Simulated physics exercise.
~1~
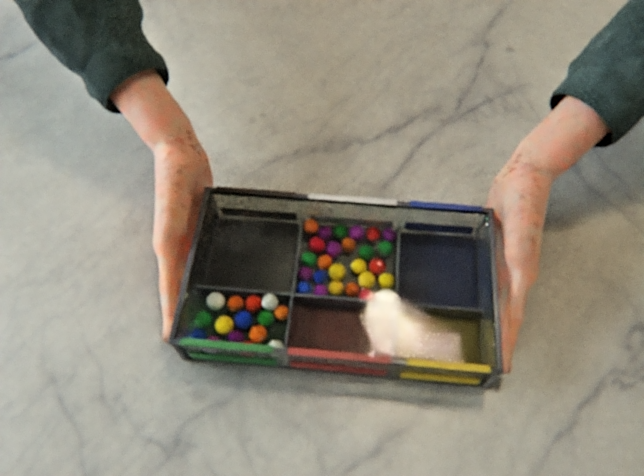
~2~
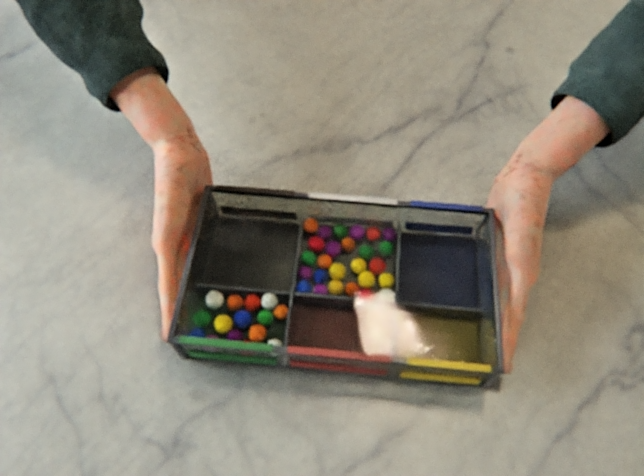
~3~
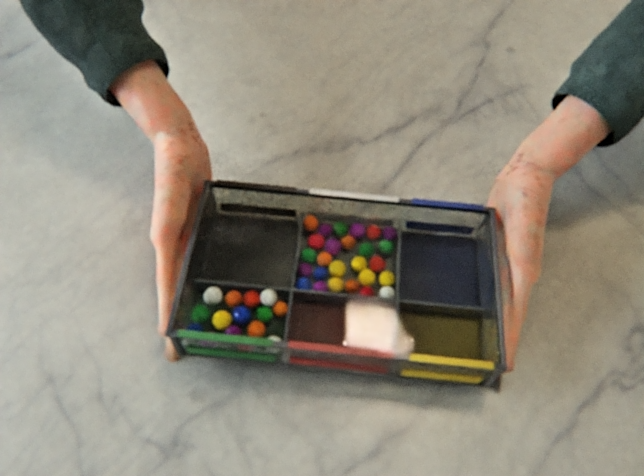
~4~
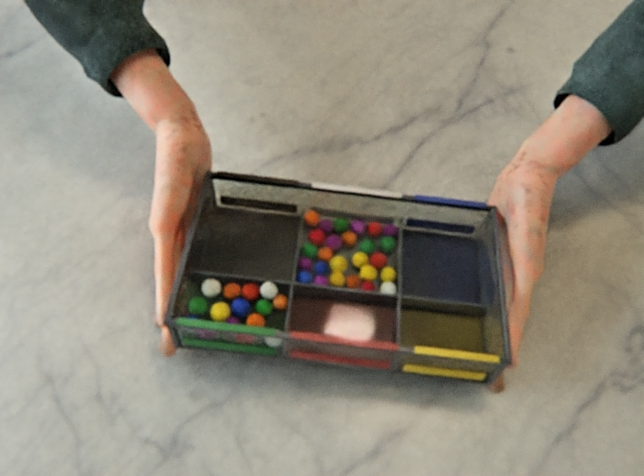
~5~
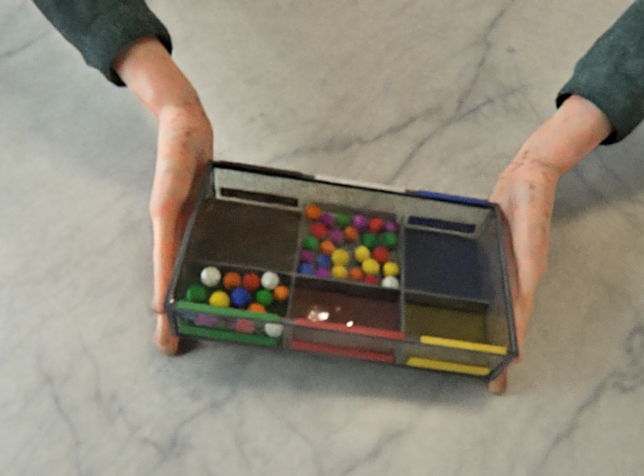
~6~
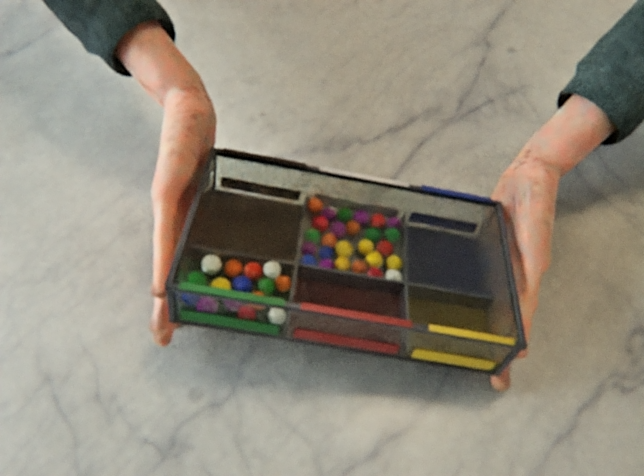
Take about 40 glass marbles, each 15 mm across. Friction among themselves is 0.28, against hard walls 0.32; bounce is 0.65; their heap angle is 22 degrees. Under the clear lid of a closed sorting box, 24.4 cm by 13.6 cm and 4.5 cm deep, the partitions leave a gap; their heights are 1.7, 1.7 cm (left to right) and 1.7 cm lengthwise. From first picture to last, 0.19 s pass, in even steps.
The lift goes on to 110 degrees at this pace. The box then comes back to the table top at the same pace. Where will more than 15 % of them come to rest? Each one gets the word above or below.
Result: Red: It'll probably finish at or short of fifteen percent of the pieces; blue: It'll probably finish past fifteen percent of the pieces; green: It'll probably finish at or short of fifteen percent of the pieces; yellow: It'll probably finish at or short of fifteen percent of the pieces; white: It'll probably finish past fifteen percent of the pieces; black: It'll probably finish at or short of fifteen percent of the pieces.
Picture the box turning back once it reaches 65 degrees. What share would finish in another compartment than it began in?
Some 0 per cent.
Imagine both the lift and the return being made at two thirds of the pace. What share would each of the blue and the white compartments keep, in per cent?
Final per cent - blue: 70, white: 30.
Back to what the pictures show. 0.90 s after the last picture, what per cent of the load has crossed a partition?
25 %.
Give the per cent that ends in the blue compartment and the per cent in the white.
Blue: 60; white: 40.
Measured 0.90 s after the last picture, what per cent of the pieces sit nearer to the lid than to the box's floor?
I'd put it at some 80 percent.
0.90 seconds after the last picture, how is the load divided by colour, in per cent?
In per cent: Red 0, blue 10, green 20, yellow 0, white 55, black 5.
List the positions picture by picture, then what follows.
In the first frame, box tilt 0 degrees, front corners at (175, 339) and (497, 369); green 35 %, white 65 %.
In the second frame, box tilt 1 degrees, front corners at (174, 337) and (498, 368).
In the third frame, box tilt 3 degrees, front corners at (172, 331) and (501, 365).
In the fourth frame, box tilt 6 degrees, front corners at (170, 320) and (506, 360), lowest corner right back.
In the fifth frame, box tilt 11 degrees, front corners at (170, 303) and (513, 352), lowest corner right back.
In the sixth frame, box tilt 15 degrees, front corners at (172, 284) and (520, 343), lowest corner right back; green 35 %, white 65 %.
Then, 0.90 s after the last picture, tilt 110 degrees; blue 10 %, green 20 %, white 55 %, black 5 %.
Then, 1.50 s after the last picture, tilt 50 degrees; blue 55 %, white 45 %.
Then, 2.15 s after the last picture, tilt 0 degrees; blue 60 %, white 40 %.
In the end, red 0 %, blue 60 %, green 0 %, yellow 0 %, white 40 %, black 0 %.
